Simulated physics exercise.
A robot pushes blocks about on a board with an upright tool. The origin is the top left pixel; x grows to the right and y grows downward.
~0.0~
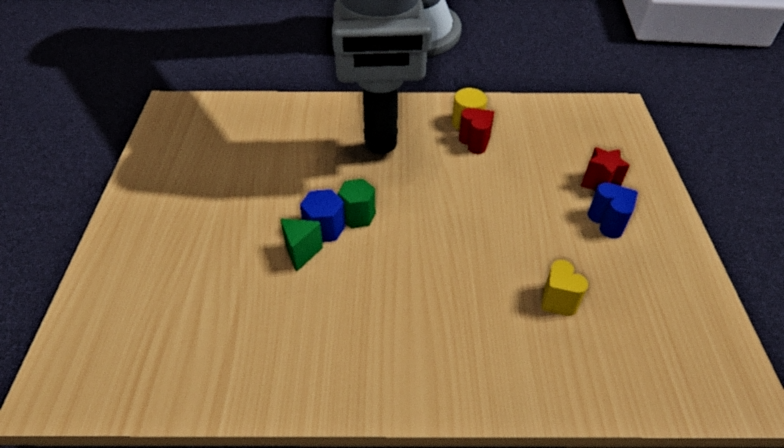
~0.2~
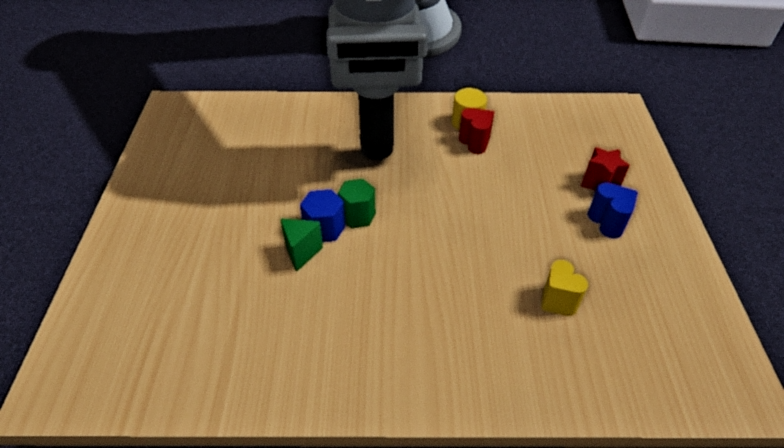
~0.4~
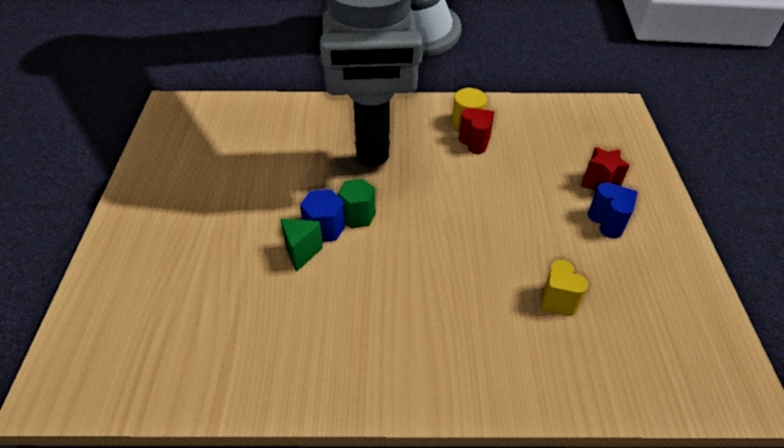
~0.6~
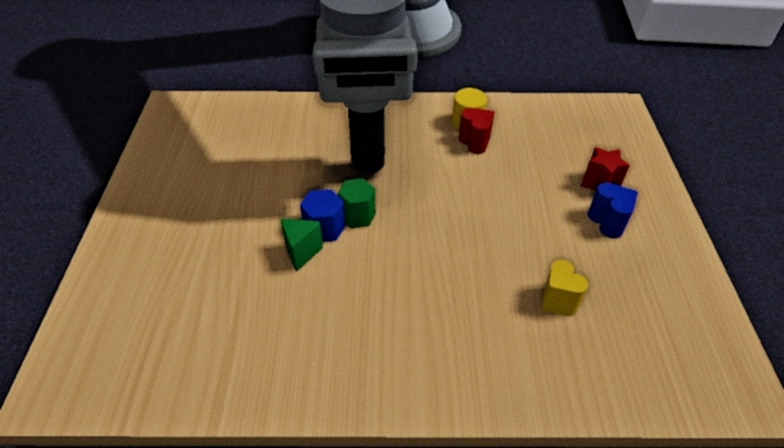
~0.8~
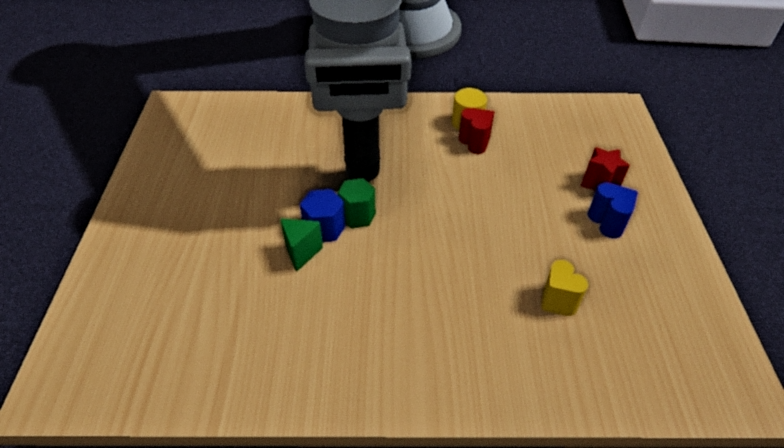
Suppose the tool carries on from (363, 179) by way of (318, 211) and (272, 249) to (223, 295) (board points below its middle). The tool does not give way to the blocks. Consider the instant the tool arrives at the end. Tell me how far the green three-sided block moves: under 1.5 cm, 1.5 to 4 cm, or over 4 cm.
The green three-sided block ends up a moderate distance away, 1.5 to 4 cm.
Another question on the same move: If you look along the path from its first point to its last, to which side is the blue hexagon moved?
Measured against the direction from start to end, the blue hexagon shifts toward the left-hand side.
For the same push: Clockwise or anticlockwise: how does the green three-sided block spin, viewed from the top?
If we look at it from overhead, the green three-sided block pivots clockwise.
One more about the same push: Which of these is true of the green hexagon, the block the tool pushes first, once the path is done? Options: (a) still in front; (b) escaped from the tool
My pick is b.
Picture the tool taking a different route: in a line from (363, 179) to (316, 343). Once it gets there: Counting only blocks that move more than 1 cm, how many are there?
Looking at the path, I think three or more of the blocks end up more than 1 cm away.
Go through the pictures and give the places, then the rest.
The first frame shows lower end of the tool (381, 144), tops of blocks, green three-sided block (297, 228), blue hexagon (321, 202), green hexagon (356, 190).
The second frame shows tool (377, 150), blocks as before.
The third frame shows tool (373, 156), blocks as before.
The fourth frame shows tool (368, 164), blocks as before.
The fifth frame shows tool (363, 172), green three-sided block (297, 228), blue hexagon (321, 202), green hexagon (356, 190).
On the path given first. One third of the way, tool (316, 205); green three-sided block (294, 235), turned 25° clockwise; blue hexagon (317, 213).
Two thirds of the way, tool (269, 243); green three-sided block (290, 249), turned 25° clockwise; blue hexagon (316, 226), turned 30° anticlockwise.
At the end, tool (220, 288); green three-sided block (290, 248), turned 25° clockwise; blue hexagon (316, 226), turned 30° anticlockwise; green hexagon not moved.
